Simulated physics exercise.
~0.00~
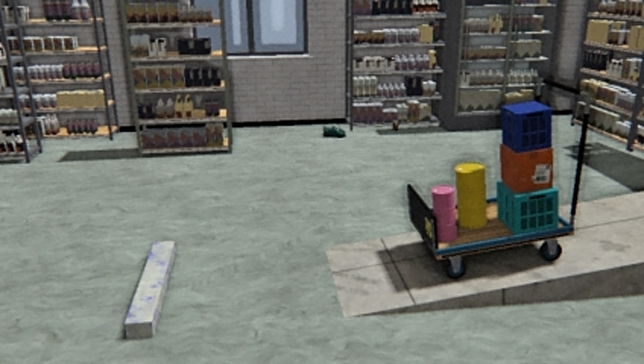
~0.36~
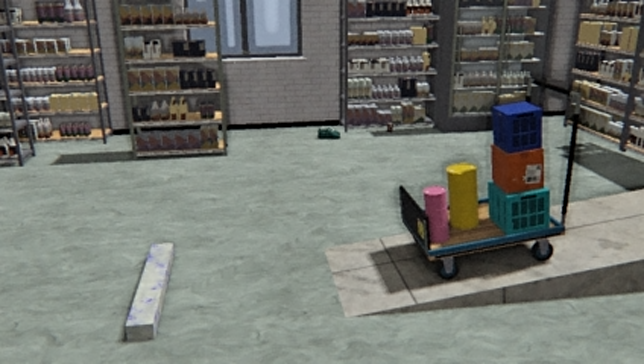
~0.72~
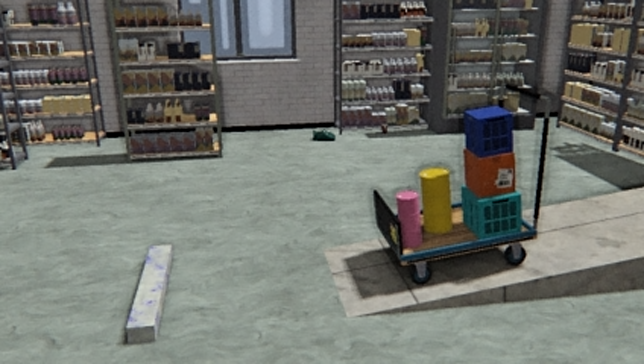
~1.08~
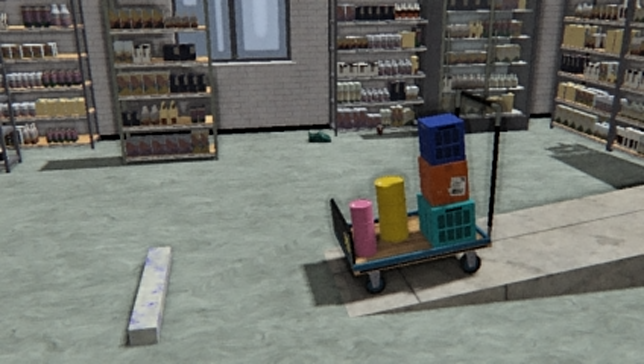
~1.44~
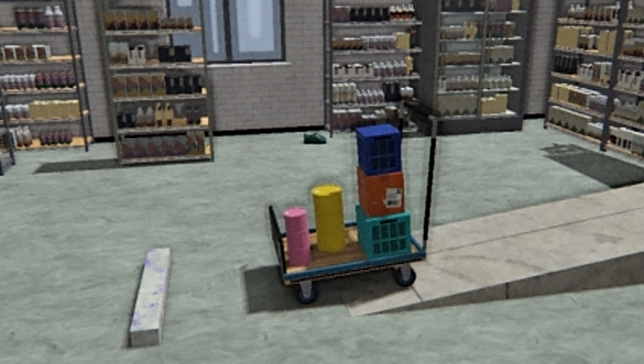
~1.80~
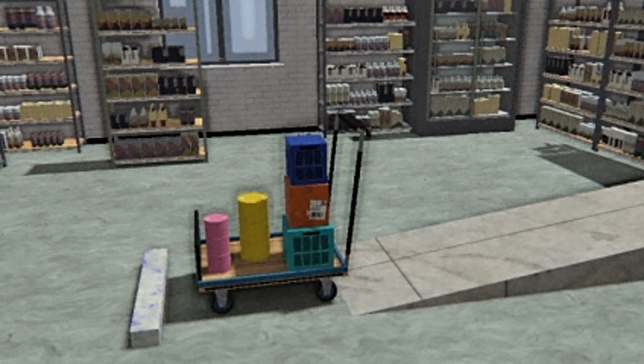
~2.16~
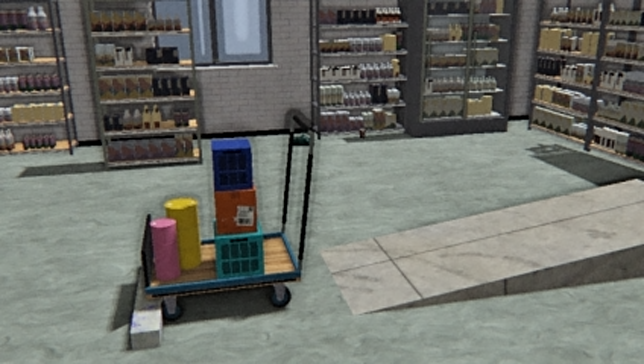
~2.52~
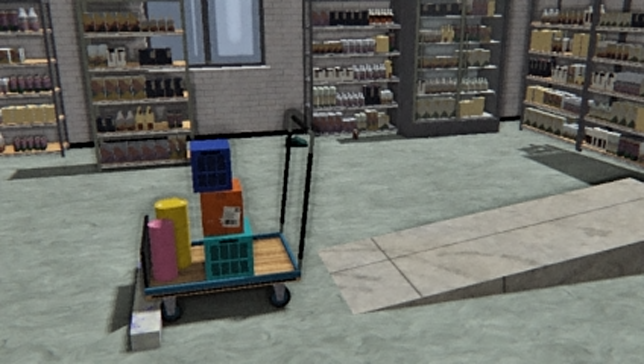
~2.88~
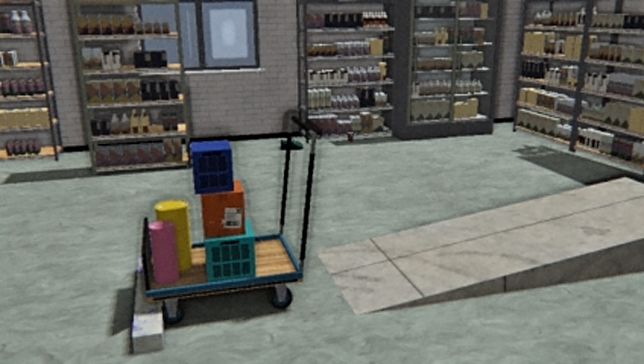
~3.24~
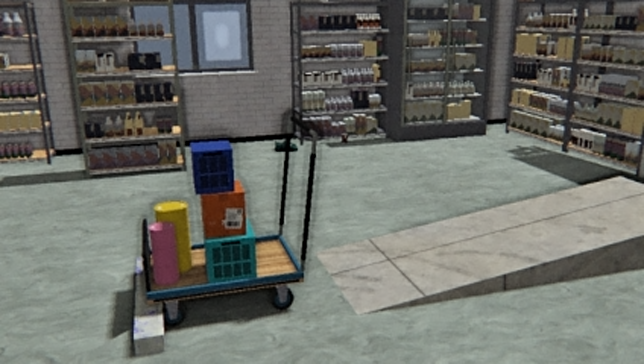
Loaded trolley rolling left down a ramp and stopping against a kerb, its stacked crates and yellow canister sliding forward but staying upright.
